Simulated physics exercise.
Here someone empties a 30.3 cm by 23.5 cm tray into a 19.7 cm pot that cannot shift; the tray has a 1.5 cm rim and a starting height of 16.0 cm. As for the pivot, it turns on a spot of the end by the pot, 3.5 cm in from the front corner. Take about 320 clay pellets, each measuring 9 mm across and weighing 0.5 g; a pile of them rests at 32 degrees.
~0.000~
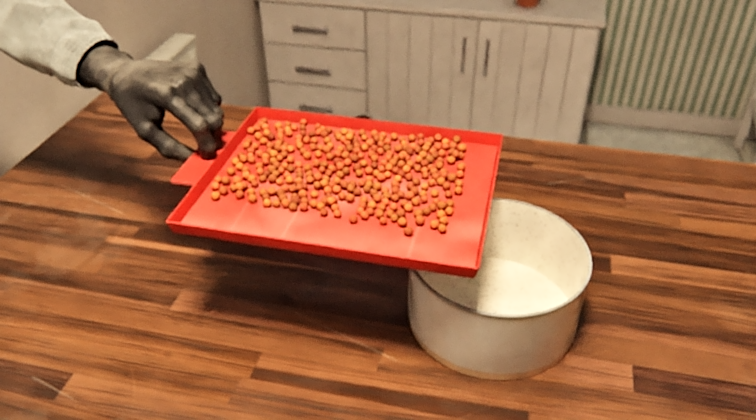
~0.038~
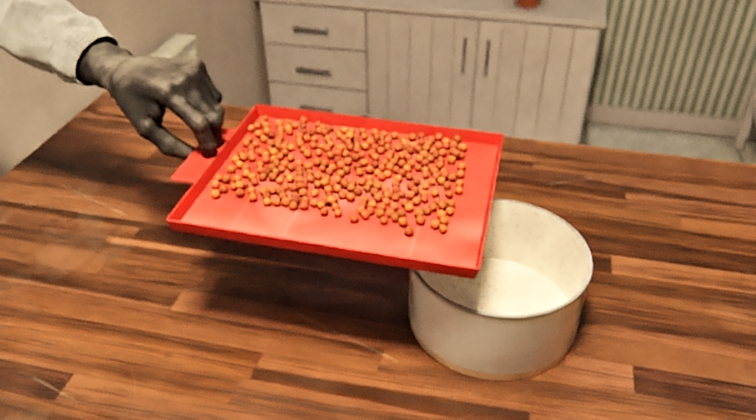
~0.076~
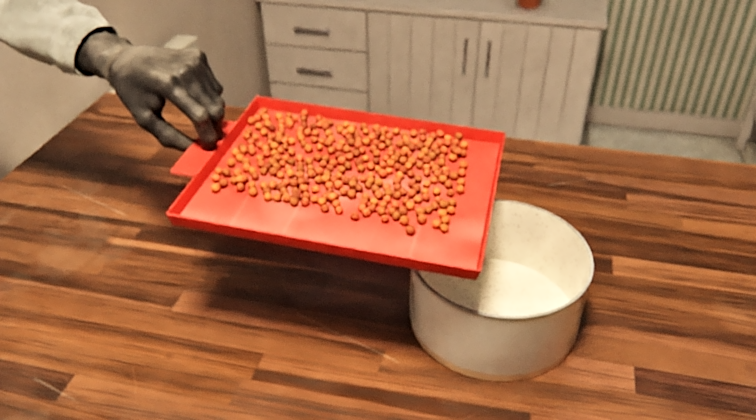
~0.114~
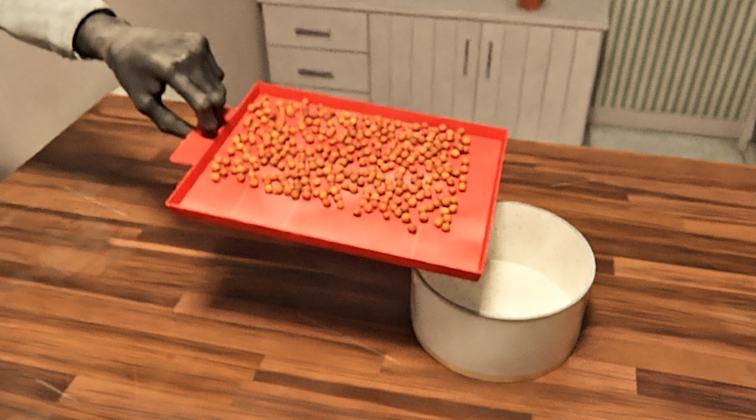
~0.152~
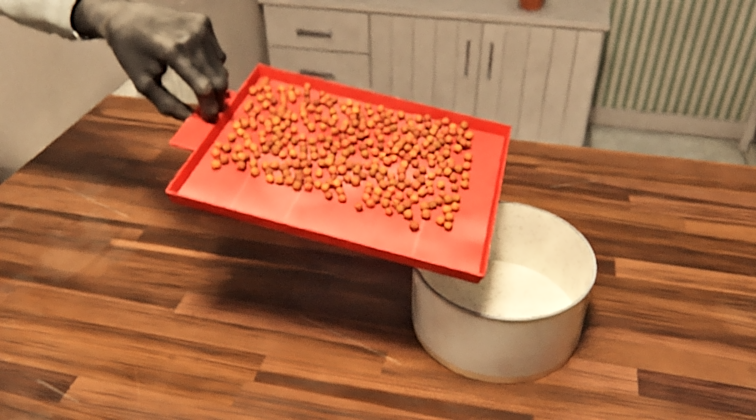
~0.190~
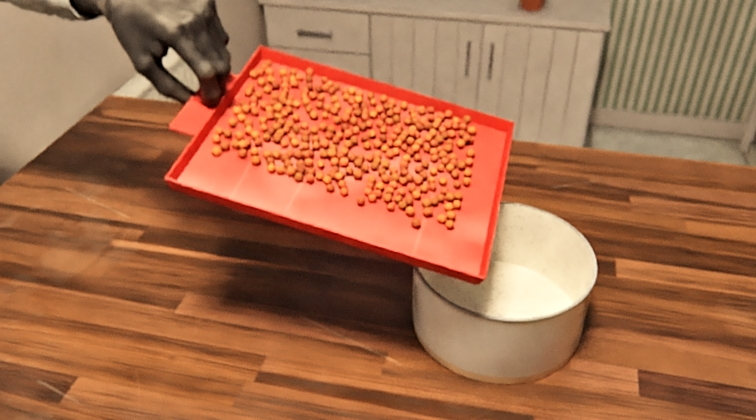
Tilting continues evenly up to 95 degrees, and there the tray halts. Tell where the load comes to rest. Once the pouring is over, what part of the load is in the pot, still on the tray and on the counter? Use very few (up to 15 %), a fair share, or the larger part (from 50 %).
Pot: A fair share, left on the tray: Very few, counter: The larger part.
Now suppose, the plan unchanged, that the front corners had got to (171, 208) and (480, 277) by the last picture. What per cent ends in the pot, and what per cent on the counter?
Per cent by place - pot 0, counter 100.
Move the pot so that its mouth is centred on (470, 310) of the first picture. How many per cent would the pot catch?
Share in pot at that spot: Some 90 in a hundred.
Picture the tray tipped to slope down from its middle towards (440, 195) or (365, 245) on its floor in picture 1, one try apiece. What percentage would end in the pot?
First try: Around 80 percent; second try: Around 0 percent.
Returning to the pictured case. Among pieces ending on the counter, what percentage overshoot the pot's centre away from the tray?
Around 90 in a hundred.
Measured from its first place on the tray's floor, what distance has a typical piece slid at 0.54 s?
9 cm.
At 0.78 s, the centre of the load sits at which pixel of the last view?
Load centre: About (519, 278) px.
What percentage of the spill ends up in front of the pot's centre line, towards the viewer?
100 %.
Then, at 0.54 s, tilt 53 degrees; the tray holds 100 %, the pot 0 %.
Then, at 0.78 s, tilt 80 degrees; the tray holds 50 %, the pot 5 %.
After 1.13 s, tilt 95 degrees; the tray holds 5 %, the pot 25 %.
In the end, at 1.8 s, pot 25 %, tray 0 %, counter 75 %.
